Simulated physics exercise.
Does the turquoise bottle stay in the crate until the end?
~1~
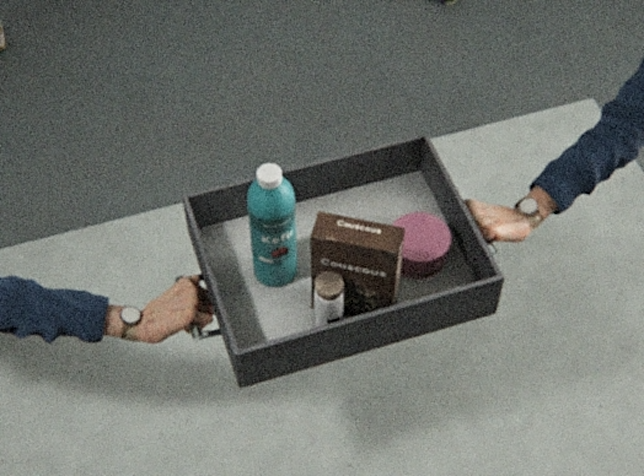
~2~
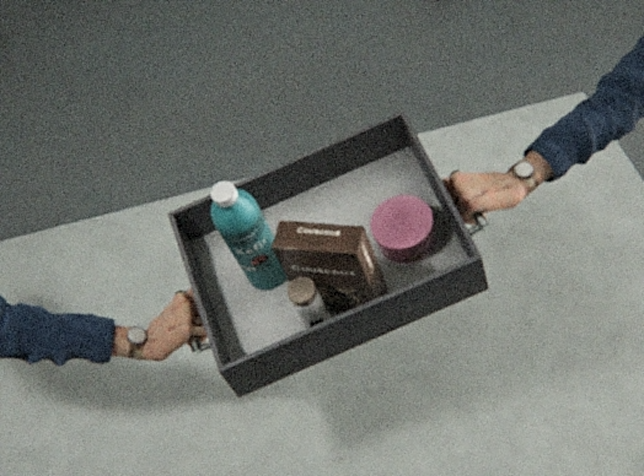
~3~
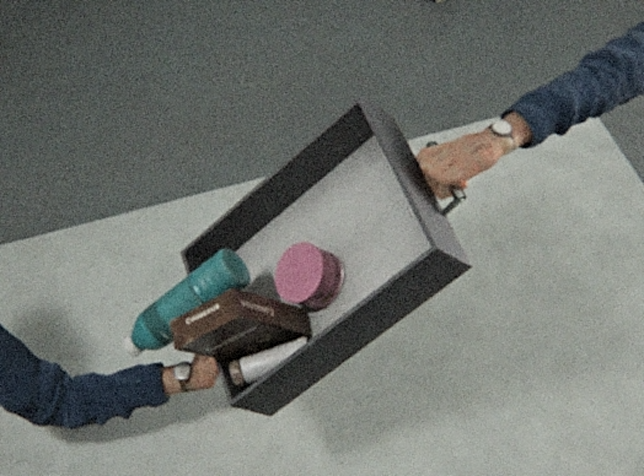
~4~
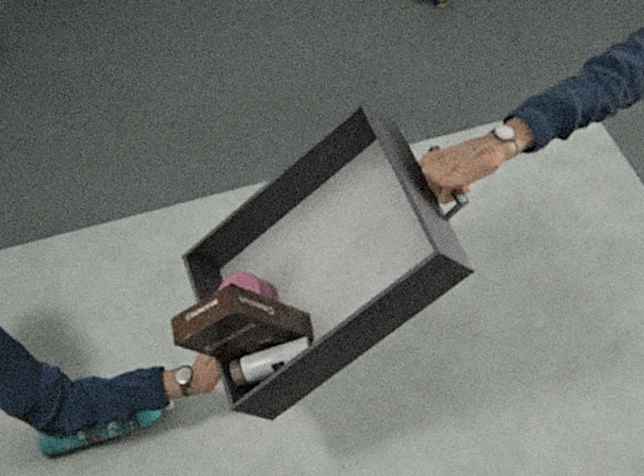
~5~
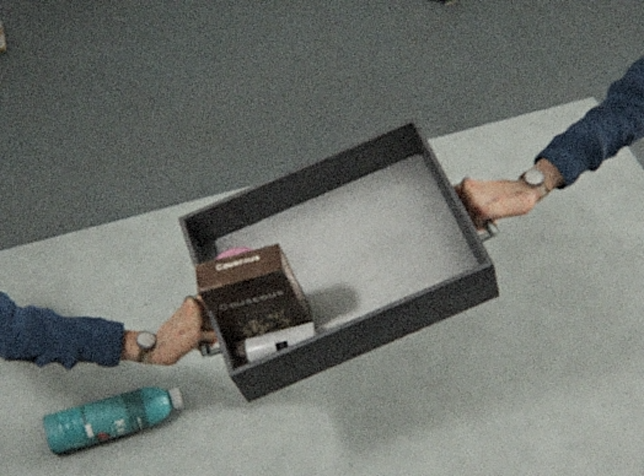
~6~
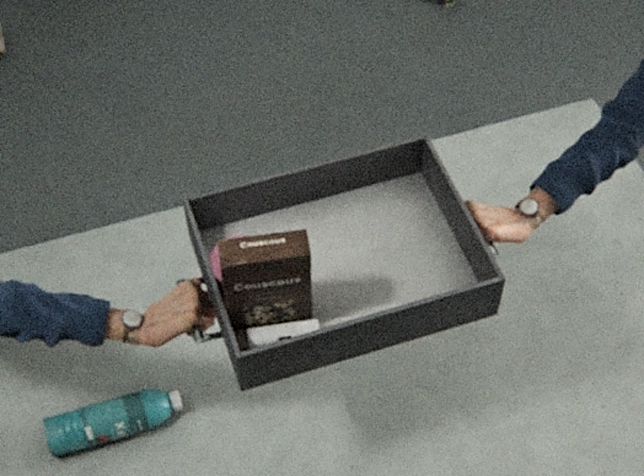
No, the turquoise bottle goes over the lowered left side and ends up lying on the table outside the crate.
